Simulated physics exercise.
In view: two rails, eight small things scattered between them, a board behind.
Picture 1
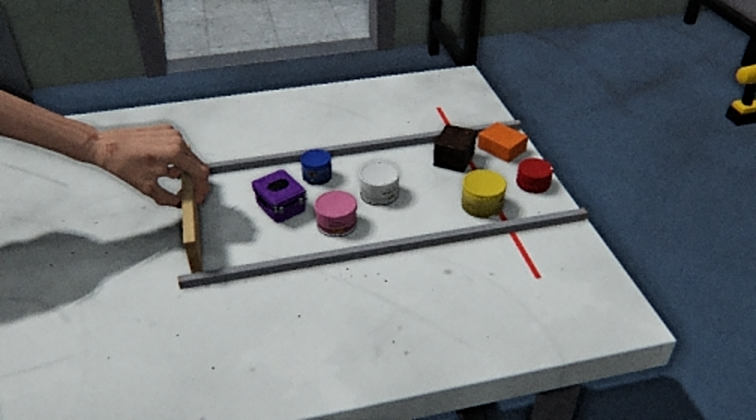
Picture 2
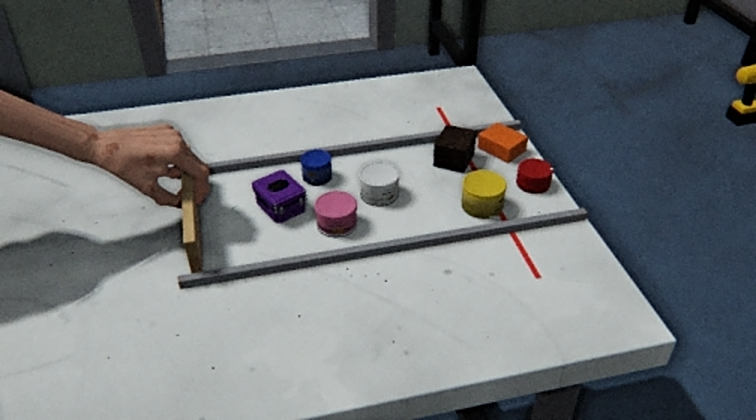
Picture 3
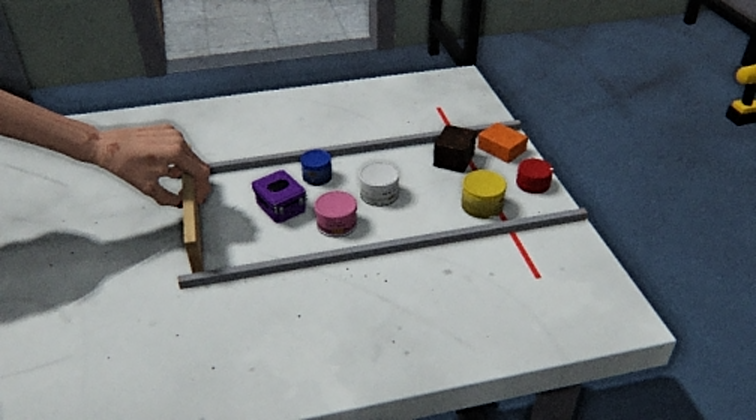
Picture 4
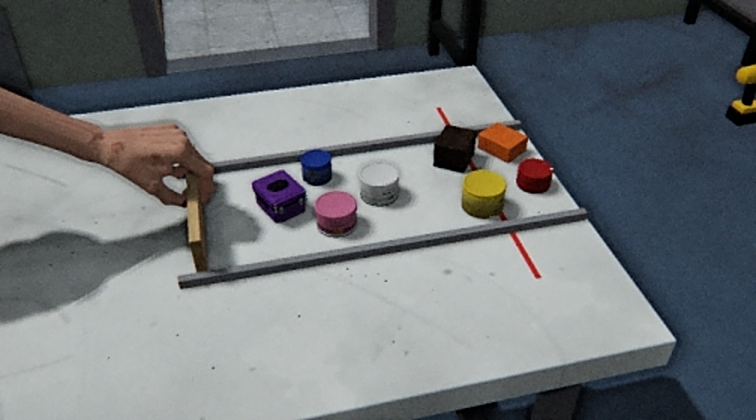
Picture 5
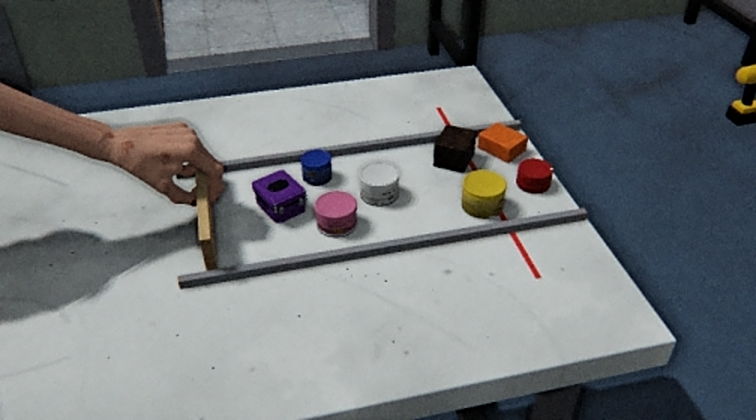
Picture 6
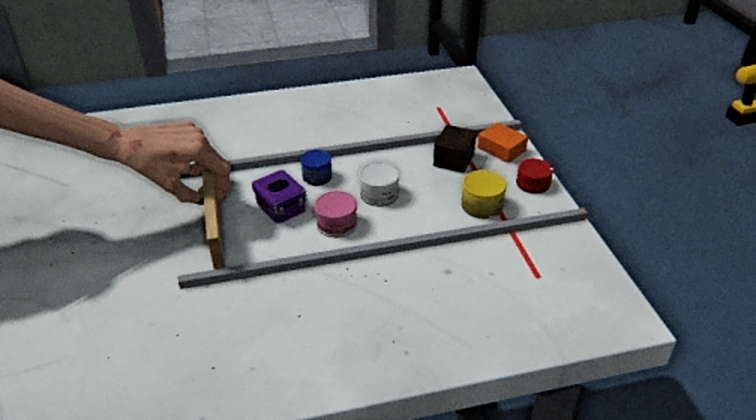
Hand sliding a wooden board slightly right between two rails on a white table, eight small colourful objects ahead staying still.
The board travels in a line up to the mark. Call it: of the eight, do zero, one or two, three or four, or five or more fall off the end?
One or two fall off.
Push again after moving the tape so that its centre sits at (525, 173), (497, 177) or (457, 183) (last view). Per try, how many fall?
It would be 5, 2 and 0.
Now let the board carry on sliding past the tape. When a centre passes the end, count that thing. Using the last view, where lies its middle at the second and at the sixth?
Roughly (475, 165) for the earlier crossing, roughly (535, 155) for the later one.
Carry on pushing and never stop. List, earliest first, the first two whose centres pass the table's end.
First the red lid, then the orange block.
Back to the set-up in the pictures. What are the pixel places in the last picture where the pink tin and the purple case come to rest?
I'd put one at around (513, 189) and the other at around (496, 164).
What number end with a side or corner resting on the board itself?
3 of them.
A little later, none off yet; red lid at rest near (534, 176); orange block at rest near (503, 142); yellow tub at rest near (483, 194).
When it is over, the number that fall off is one or two; down, orange block and red lid.
